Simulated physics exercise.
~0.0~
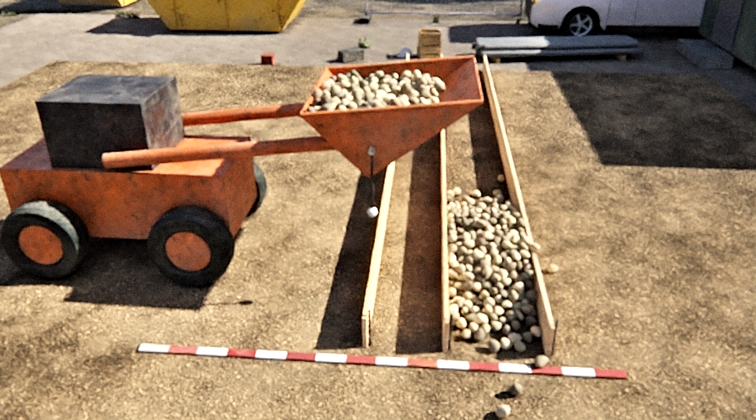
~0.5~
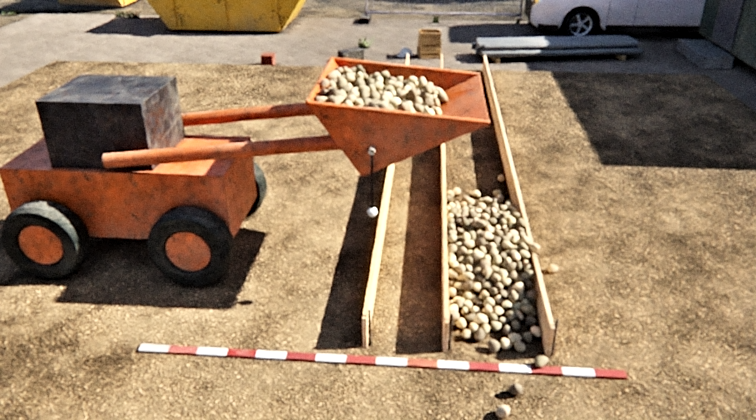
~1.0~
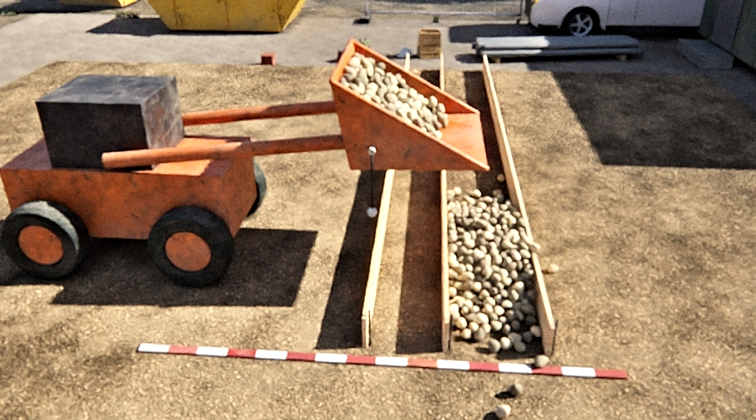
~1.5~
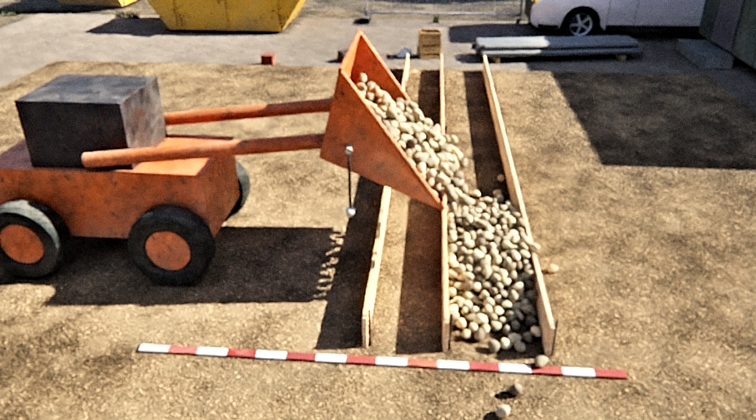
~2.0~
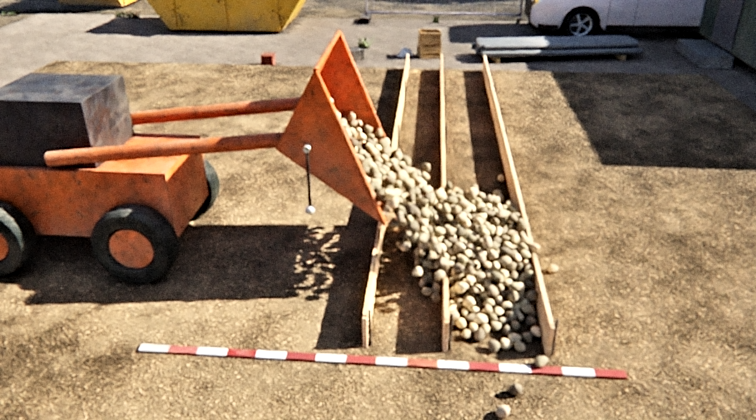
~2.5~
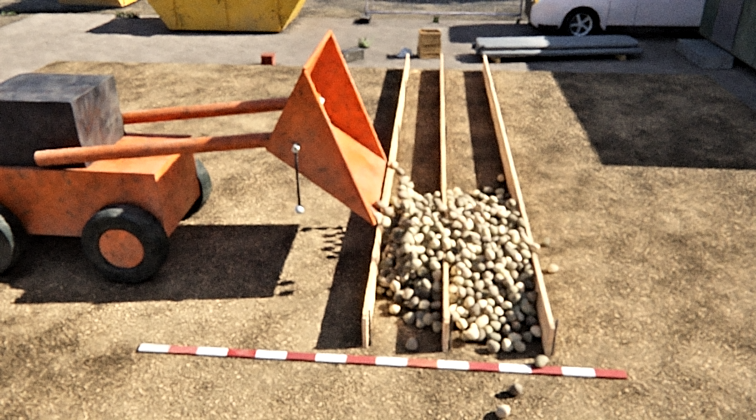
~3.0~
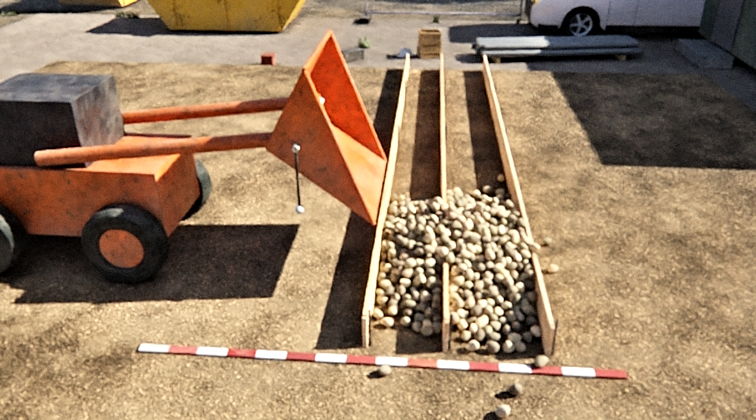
The clip opens on an orange loader holding a raised bucket of pale, rounded stones over long wooden planks, with an earlier load already heaped in the right-hand bay. The bucket begins to tip down to the right, and the stones slide toward its lower lip. As it tilts further, the machine rolls back to the left and the stones pour out onto the existing heap and into the left-hand bay. The last few drop from the lip, leaving the bucket empty and still tipped. At the end, the stones lie spread across both bays, with a few strays near the striped strip in front.
